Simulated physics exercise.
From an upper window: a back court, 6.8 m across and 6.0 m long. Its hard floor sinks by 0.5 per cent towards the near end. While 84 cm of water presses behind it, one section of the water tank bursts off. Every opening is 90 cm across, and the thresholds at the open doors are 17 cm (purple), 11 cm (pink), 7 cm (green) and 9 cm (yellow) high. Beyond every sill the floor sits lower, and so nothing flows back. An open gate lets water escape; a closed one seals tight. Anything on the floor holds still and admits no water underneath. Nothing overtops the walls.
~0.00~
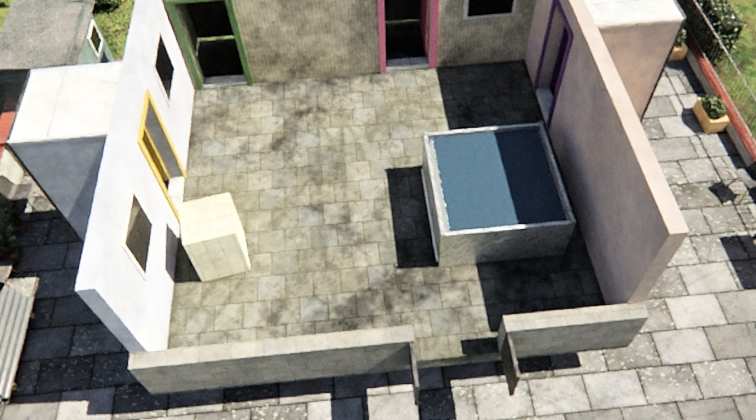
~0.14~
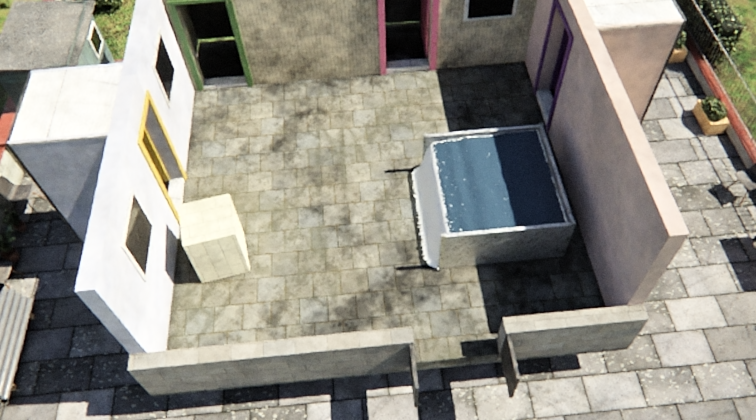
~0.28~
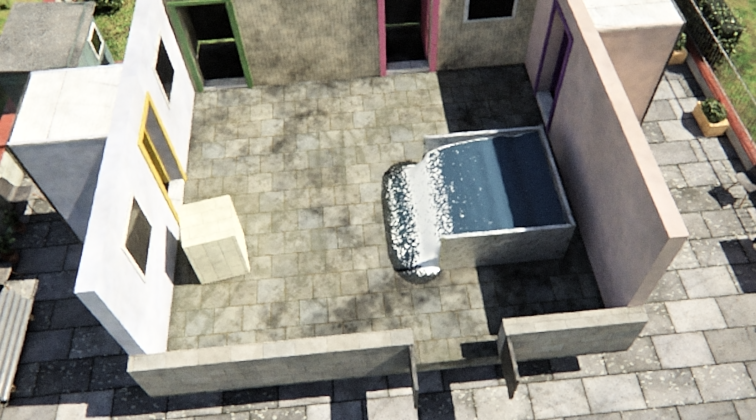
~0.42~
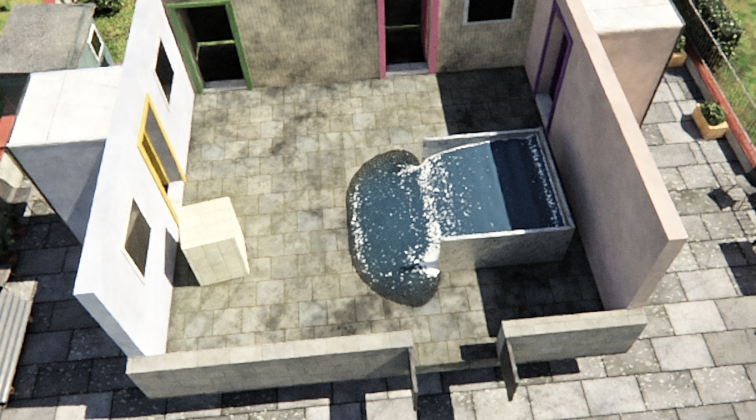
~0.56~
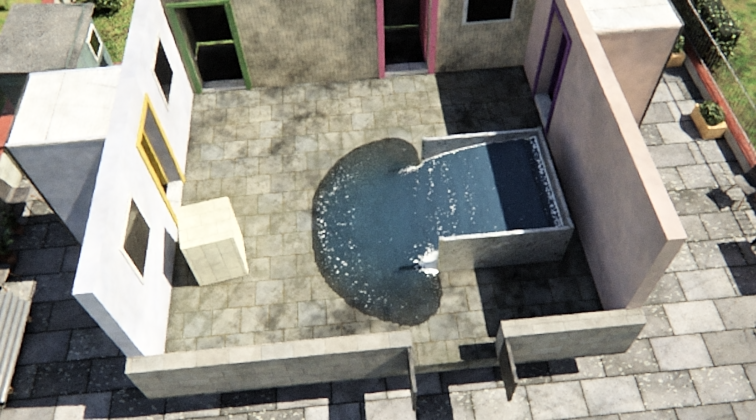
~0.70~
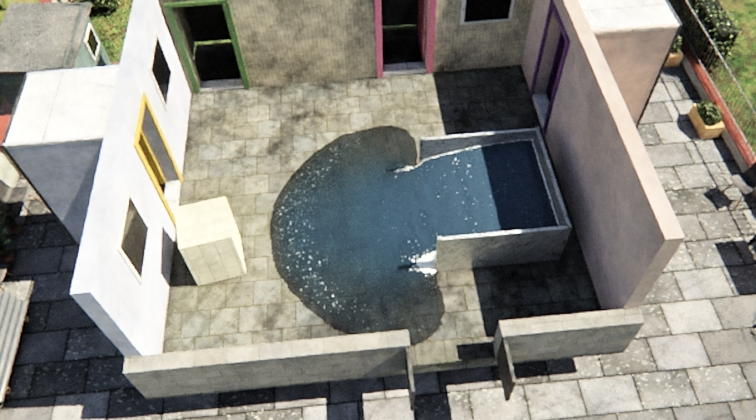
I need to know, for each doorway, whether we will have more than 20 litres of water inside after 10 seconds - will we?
Result: Purple door: Short; pink door: Short; green door: Surplus; yellow door: Surplus.
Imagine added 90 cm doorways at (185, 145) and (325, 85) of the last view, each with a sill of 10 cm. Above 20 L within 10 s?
Door 1: Limit broken; door 2: Limit not reached.
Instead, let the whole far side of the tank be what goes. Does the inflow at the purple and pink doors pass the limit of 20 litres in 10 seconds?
Lab note: Vs limit, purple door limit exceeded; pink door limit exceeded.
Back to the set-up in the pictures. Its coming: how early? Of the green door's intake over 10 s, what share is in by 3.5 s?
Fraction in by then: Around 25 per cent.
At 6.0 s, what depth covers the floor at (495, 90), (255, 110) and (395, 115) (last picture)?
Spot one 0 cm, spot two 13 cm, spot three 6 cm.
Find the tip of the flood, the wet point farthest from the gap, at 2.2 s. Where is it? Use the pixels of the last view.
Point: Roughly (191, 96) in the last view.
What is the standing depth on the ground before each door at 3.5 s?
In centimetres, the purple door has 0, the pink door 1, the green door 24 and the yellow door 23.
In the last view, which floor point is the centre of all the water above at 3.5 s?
Its balance point sits around (291, 227).
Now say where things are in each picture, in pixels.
The first frame shows the water tank at (495, 179) is whole and still, 84 cm deep.
In the second frame, water pours out at (434, 206) and has run 1.1 m, to (420, 167); typically 7 cm deep outside, 84 cm at the water tank's back.
In the third frame, the front is at (403, 165), 1.3 m from the gap at (434, 208); 1.6 m2 of floor is under water; 83 cm left at the back of the water tank.
In the fourth frame, the front is at (379, 159), 1.7 m from the gap at (433, 211); 3.6 m2 of floor is under water; 75 cm left at the back of the water tank.
In the fifth frame, the front is at (322, 190), 2.1 m from the gap at (432, 212); 5.9 m2 of floor is under water; 71 cm left at the back of the water tank.
In the sixth frame, the front is at (276, 215), 2.7 m from the gap at (430, 212); 8.6 m2 of floor is under water; 70 cm left at the back of the water tank.
After 1.4 s water covers 55 % of the floor and is deepest (42 cm) near (248, 246); purple door not reached, pink door not reached, green door not reached, yellow door 17 cm at the sill, 11 L in.
After 2.2 s water covers 60 % of the floor and is deepest (49 cm) near (161, 363); purple door not reached, pink door not reached, green door 3 cm at the sill, 0 L in, yellow door 25 cm at the sill, 151 L in.
After 3.5 s water covers 60 % of the floor and is deepest (35 cm) near (171, 281); purple door not reached, pink door not reached, green door 24 cm at the sill, 61 L in, yellow door 23 cm at the sill, 303 L in.
After 6.0 s water covers 80 % of the floor and is deepest (16 cm) near (227, 93); purple door not reached, pink door 4 cm at the sill, 0 L in, green door 16 cm at the sill, 222 L in, yellow door 11 cm at the sill, 360 L in.
After 10.0 s water covers 100 % of the floor and is deepest (16 cm) near (569, 243); purple door 12 cm at the sill, 0 L in, pink door 5 cm at the sill, 0 L in, green door 8 cm at the sill, 265 L in, yellow door 7 cm at the sill, 362 L in.
